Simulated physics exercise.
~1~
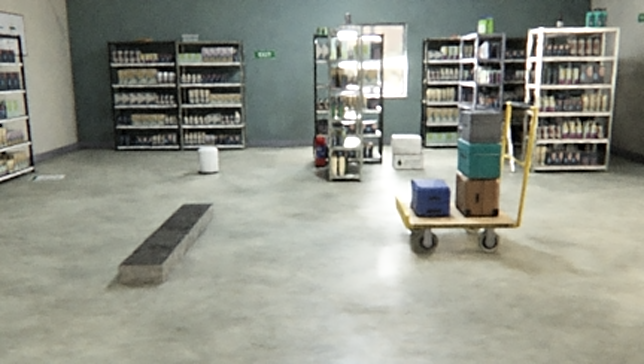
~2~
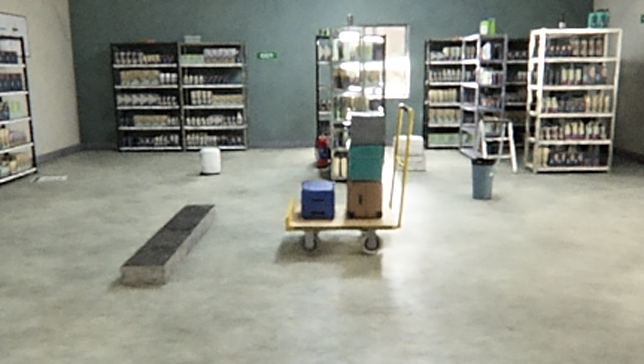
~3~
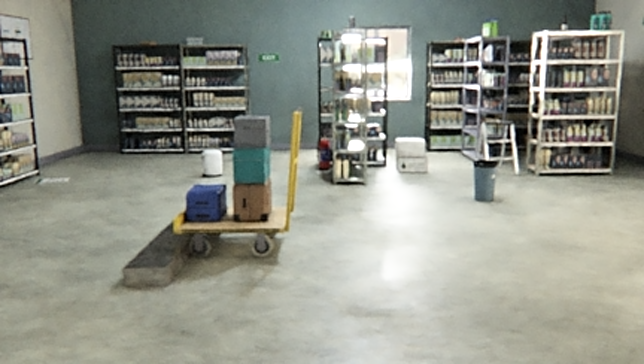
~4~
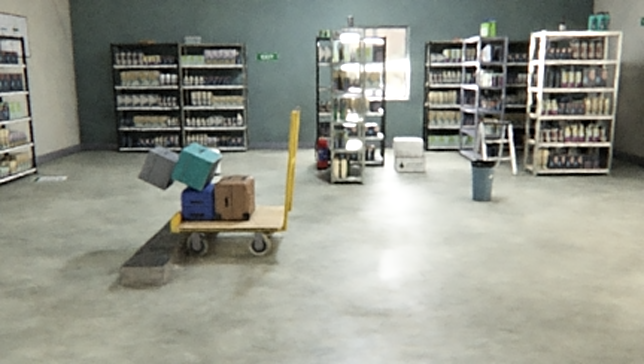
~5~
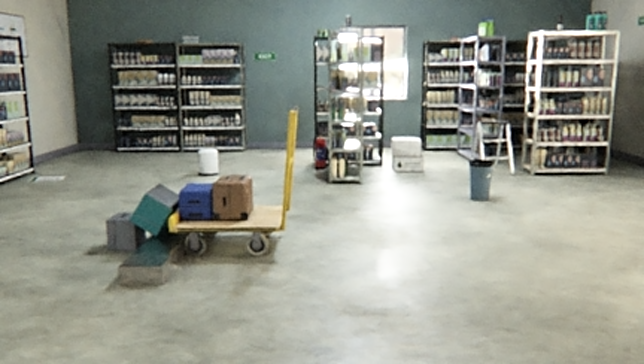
In a storeroom lined with shelves of bottles, a yellow-handled platform trolley rolls left across the smooth floor toward a low, dark-topped kerb. It carries a blue case at the front and, behind it, a brown case with a teal box and a grey box stacked on top. The trolley reaches the kerb and stops, staying level. The two upper boxes keep going, tipping forward over the blue case. They tumble off the front and end up on the left beside the kerb, the teal one leaning askew, while the blue and brown cases remain aboard.
